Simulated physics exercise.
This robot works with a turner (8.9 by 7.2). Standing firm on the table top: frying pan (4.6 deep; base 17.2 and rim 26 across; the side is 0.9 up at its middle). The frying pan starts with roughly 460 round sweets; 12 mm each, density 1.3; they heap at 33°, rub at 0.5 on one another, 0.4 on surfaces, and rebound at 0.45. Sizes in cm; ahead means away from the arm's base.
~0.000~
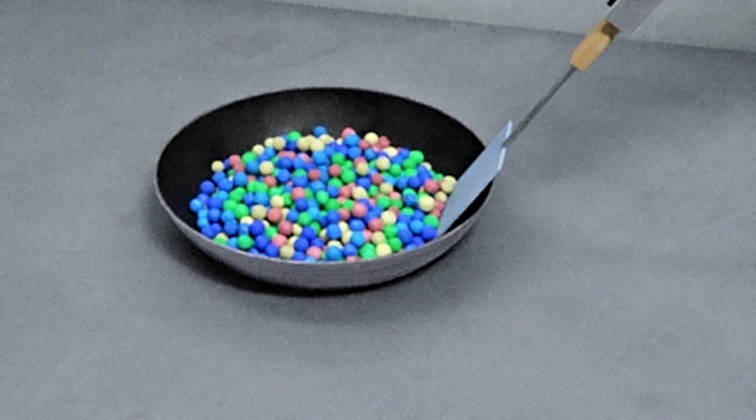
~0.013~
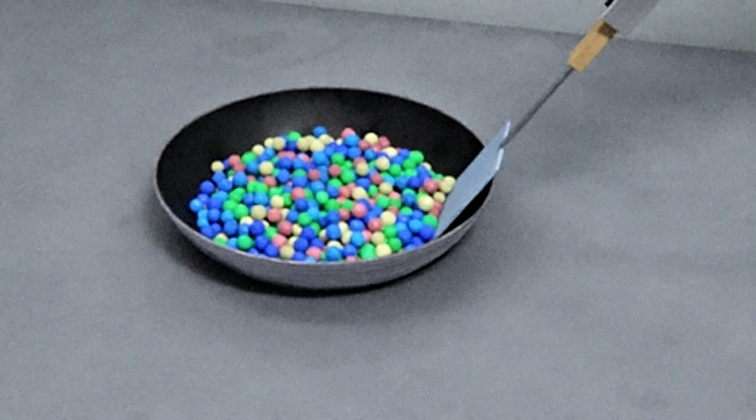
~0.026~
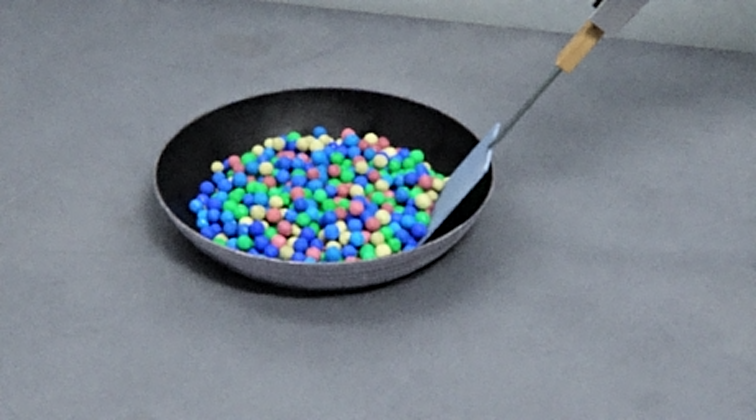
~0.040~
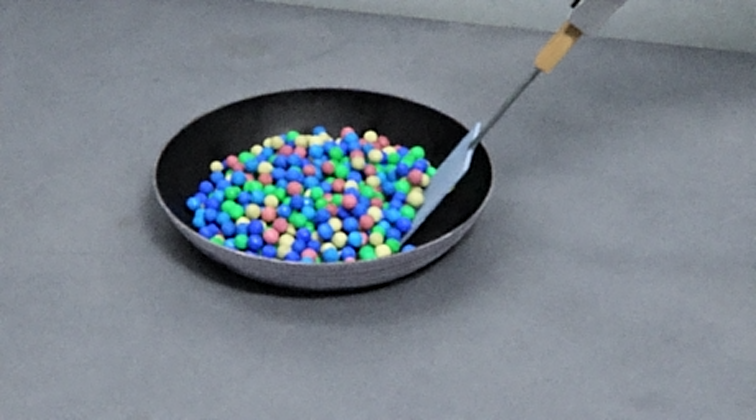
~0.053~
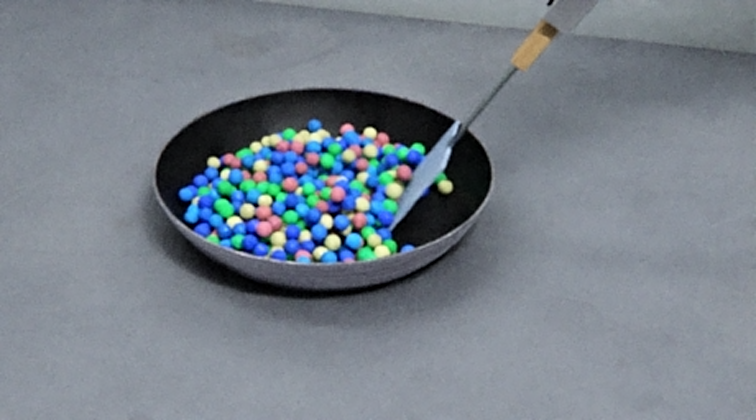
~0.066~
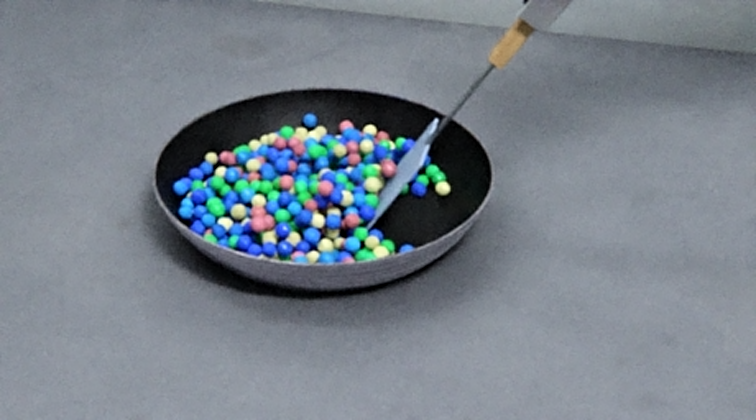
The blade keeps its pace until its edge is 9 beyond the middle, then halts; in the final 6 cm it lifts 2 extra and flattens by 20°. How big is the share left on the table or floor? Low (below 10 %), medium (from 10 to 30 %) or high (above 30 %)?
A medium share, from 10 to 30 %, ends on the table or floor.
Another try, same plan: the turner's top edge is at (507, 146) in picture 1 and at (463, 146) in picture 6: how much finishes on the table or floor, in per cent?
Some 10 per cent.
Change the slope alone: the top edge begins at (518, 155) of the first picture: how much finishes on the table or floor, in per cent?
About 20 per cent.
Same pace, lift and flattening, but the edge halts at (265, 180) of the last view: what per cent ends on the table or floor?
About 5 per cent.
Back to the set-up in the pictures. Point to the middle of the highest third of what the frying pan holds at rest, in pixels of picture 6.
Near (235, 174).
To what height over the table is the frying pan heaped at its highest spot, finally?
About 5.0 cm.
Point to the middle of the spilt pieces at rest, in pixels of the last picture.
Near (28, 178).
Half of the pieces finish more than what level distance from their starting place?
About 4 cm.
After 0.10 s, sloping 58°, highest piece 7 above the table; 461 in the frying pan.
After 0.13 s, sloping 53°, highest piece 7 above the table; 461 in the frying pan.
After 0.35 s, sloping 38°, highest piece 12 above the table; 370 in the frying pan, 74 on the table or floor, 17 on the blade or in flight.
After 1.40 s, sloping 38°, highest piece 5 above the table; 368 in the frying pan, 93 on the table or floor.
At rest, 368 in the frying pan, 93 on the table or floor. That is 20 % on the table or floor.
